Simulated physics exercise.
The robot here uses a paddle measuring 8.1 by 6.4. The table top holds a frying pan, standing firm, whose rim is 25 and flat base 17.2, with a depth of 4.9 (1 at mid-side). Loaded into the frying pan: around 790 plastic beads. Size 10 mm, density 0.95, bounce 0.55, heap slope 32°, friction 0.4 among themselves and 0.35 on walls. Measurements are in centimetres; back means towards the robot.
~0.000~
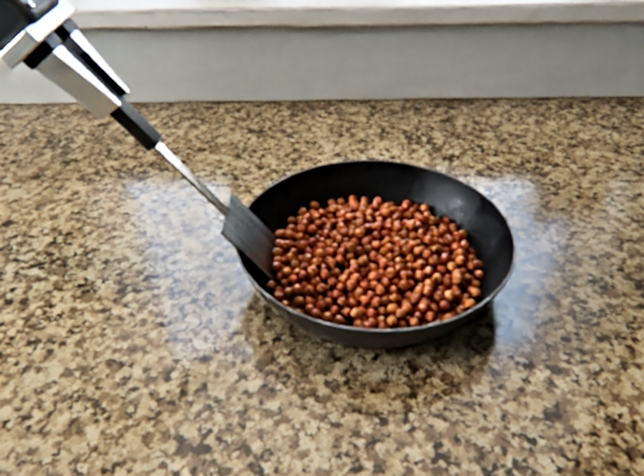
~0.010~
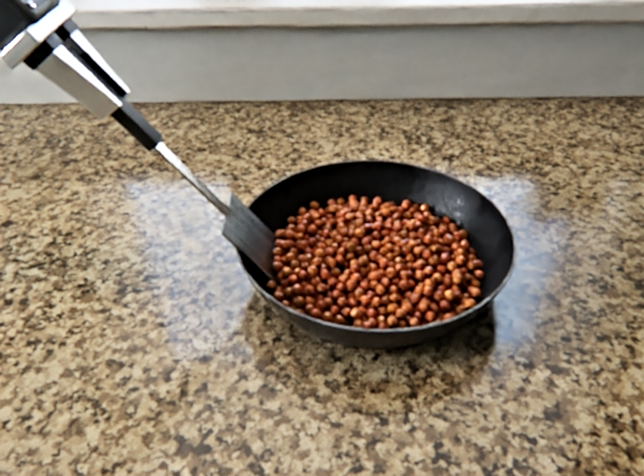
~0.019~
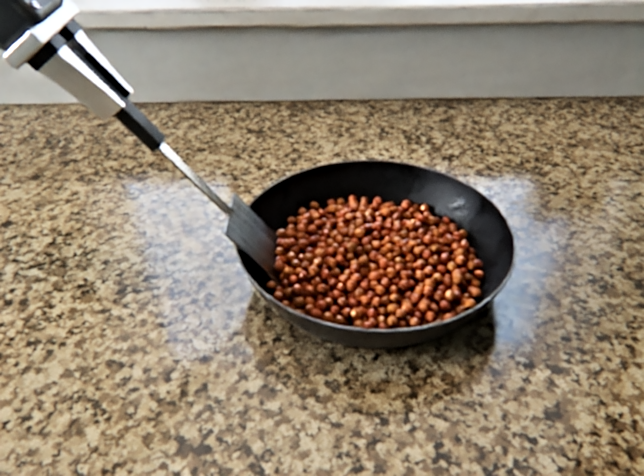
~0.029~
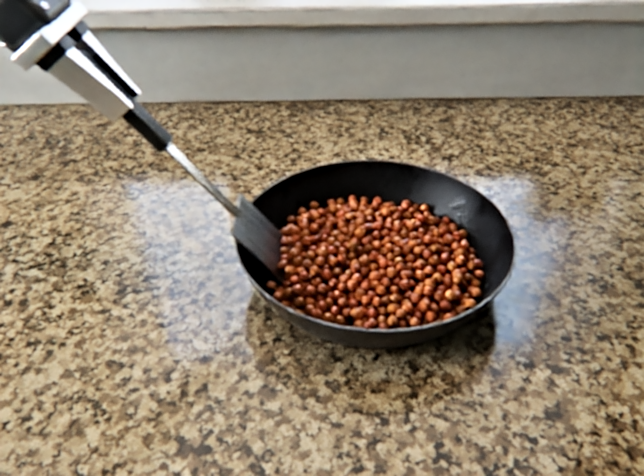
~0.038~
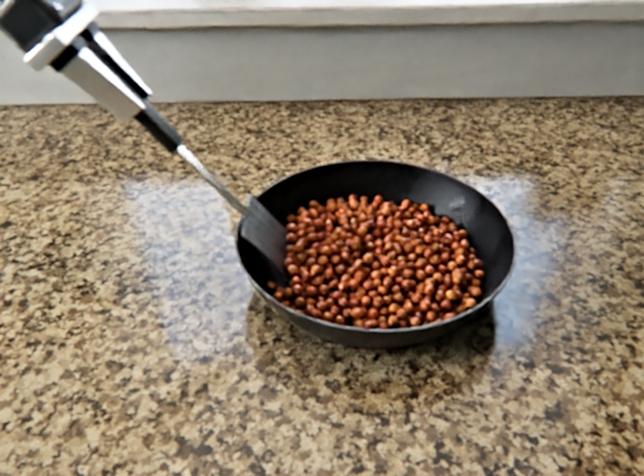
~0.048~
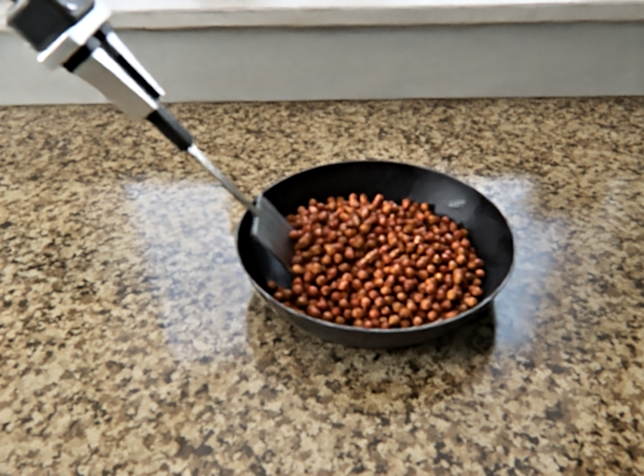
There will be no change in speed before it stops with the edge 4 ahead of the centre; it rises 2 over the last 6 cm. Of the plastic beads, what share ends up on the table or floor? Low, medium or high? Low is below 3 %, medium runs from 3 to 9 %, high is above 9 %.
The share is low, below 3 %.
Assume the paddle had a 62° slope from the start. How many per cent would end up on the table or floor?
It would come to roughly 0 percent.
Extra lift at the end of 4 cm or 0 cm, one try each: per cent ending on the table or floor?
It works out to some 5 per cent for the first setting and some 0 per cent for the second.
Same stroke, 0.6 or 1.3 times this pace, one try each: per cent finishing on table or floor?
I'd say near 0 and then near 5 per cent.
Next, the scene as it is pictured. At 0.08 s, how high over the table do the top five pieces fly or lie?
I'd say close to 6 cm on average.
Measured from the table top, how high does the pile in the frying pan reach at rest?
Height at the end: Around 5.5 cm.
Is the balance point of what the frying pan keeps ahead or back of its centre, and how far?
Roughly 3.0 cm ahead of the centre.
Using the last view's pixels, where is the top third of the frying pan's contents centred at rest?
(446, 244).
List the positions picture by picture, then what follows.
In the first picture, the paddle top edge at (225, 211), sloping 54°; upper third of the load around (371, 254), from x 270 to 480, top at y 200; 786 in the frying pan.
In the second picture, the paddle top edge at (226, 211), sloping 54°; upper third of the load around (371, 254), from x 270 to 480, top at y 200.
In the third picture, the paddle top edge at (229, 212), sloping 54°; upper third of the load around (372, 253), from x 270 to 480, top at y 200.
In the fourth picture, the paddle top edge at (236, 213), sloping 54°; upper third of the load around (367, 253), from x 270 to 480, top at y 200.
In the fifth picture, the paddle top edge at (246, 213), sloping 54°; upper third of the load around (364, 251), from x 270 to 480, top at y 200.
In the sixth picture, the paddle top edge at (256, 213), sloping 54°; upper third of the load around (366, 250), from x 270 to 480, top at y 200; 786 in the frying pan.
After 0.08 s, sloping 54°, highest piece 6 above the table; 786 in the frying pan.
After 0.11 s, sloping 54°, highest piece 7 above the table; 786 in the frying pan.
After 0.33 s, sloping 54°, highest piece 7 above the table; 776 in the frying pan, 8 on the table or floor, 2 on the blade or in flight.
After 1.38 s, sloping 54°, highest piece 5 above the table; 776 in the frying pan, 10 on the table or floor.
In the end, 776 in the frying pan, 10 on the table or floor. That is 1 % on the table or floor.
